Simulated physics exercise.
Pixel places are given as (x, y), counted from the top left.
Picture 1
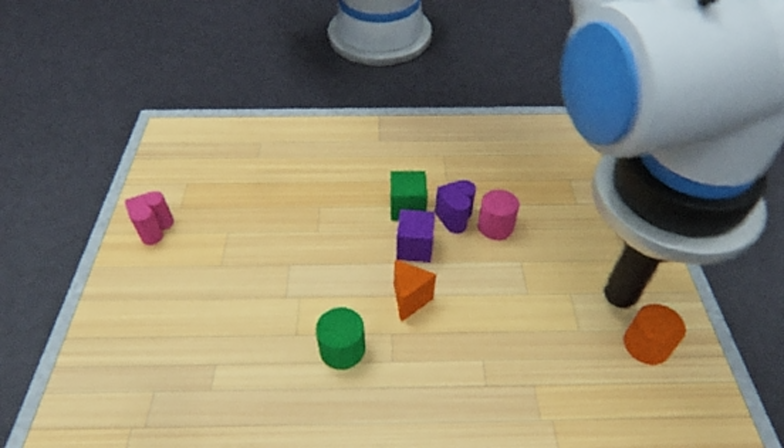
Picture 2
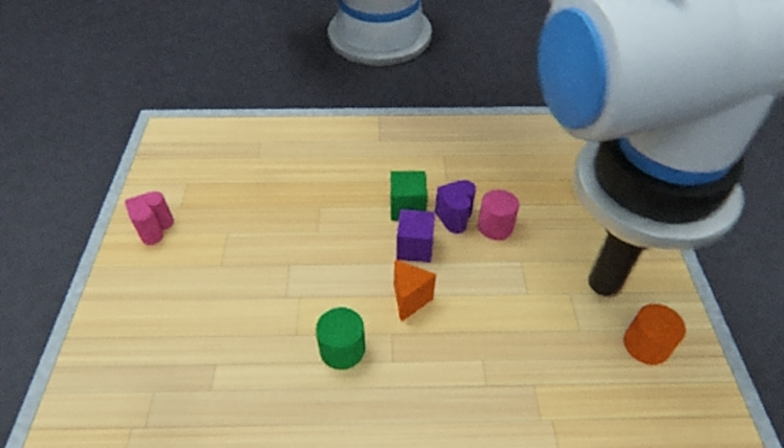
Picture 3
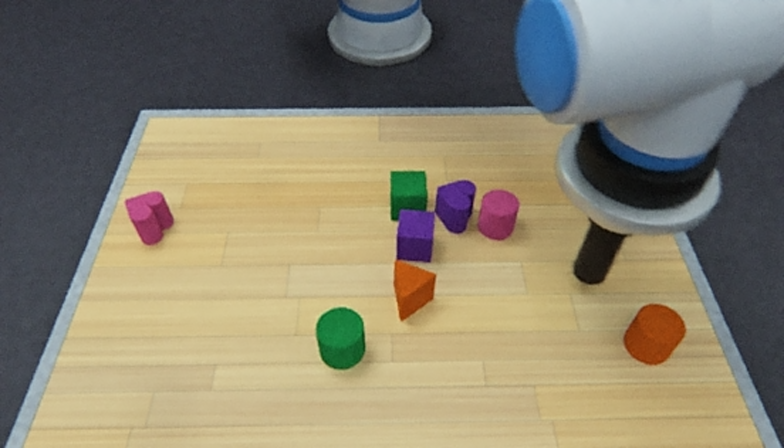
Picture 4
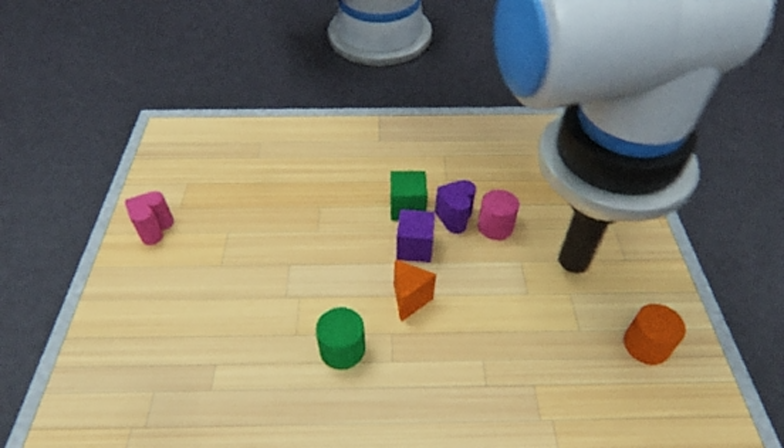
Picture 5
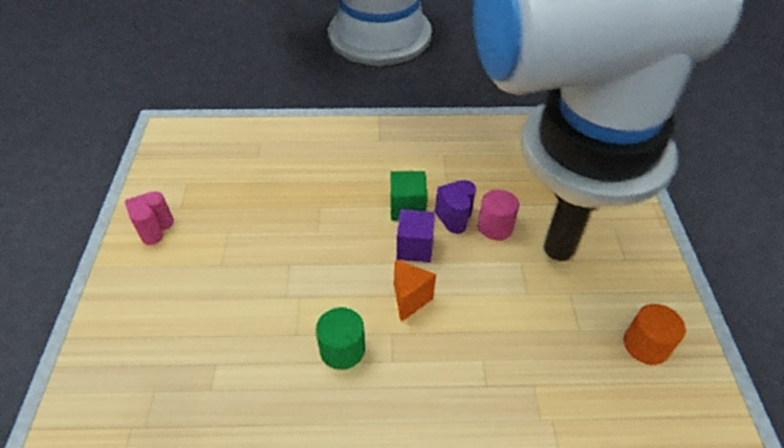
A robot arm moves its black rod up and left above the board of still blocks.
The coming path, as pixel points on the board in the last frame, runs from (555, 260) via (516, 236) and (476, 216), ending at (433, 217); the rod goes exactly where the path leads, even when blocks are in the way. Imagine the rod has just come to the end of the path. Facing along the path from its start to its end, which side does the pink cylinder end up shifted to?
The pink cylinder is shifted sideways to the right, facing along the path from start to end.
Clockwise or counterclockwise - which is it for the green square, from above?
Its spin: Clockwise.
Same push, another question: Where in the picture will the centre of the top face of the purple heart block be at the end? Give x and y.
I'd guess (401, 186).
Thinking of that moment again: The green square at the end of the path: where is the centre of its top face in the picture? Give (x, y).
I'd place it at (369, 177), taking the centre of its top.
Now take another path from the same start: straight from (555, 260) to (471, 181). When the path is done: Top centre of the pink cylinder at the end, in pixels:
The answer is (452, 171).
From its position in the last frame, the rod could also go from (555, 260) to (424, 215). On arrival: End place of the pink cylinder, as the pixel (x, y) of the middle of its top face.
The middle of the upper face of the pink cylinder will lie at about (481, 182) in the picture.
On the path given first. One third of the way, rod at (518, 224); pink cylinder at (490, 196).
Two thirds of the way, rod at (478, 205); green square at (403, 183), turned 15° clockwise; purple heart block at (437, 186), turned 60° anticlockwise; pink cylinder at (460, 171).
At the end, rod at (434, 206); green square at (369, 177), turned 25° clockwise; purple square not moved; purple heart block at (401, 186), turned 45° anticlockwise; pink cylinder at (452, 166).
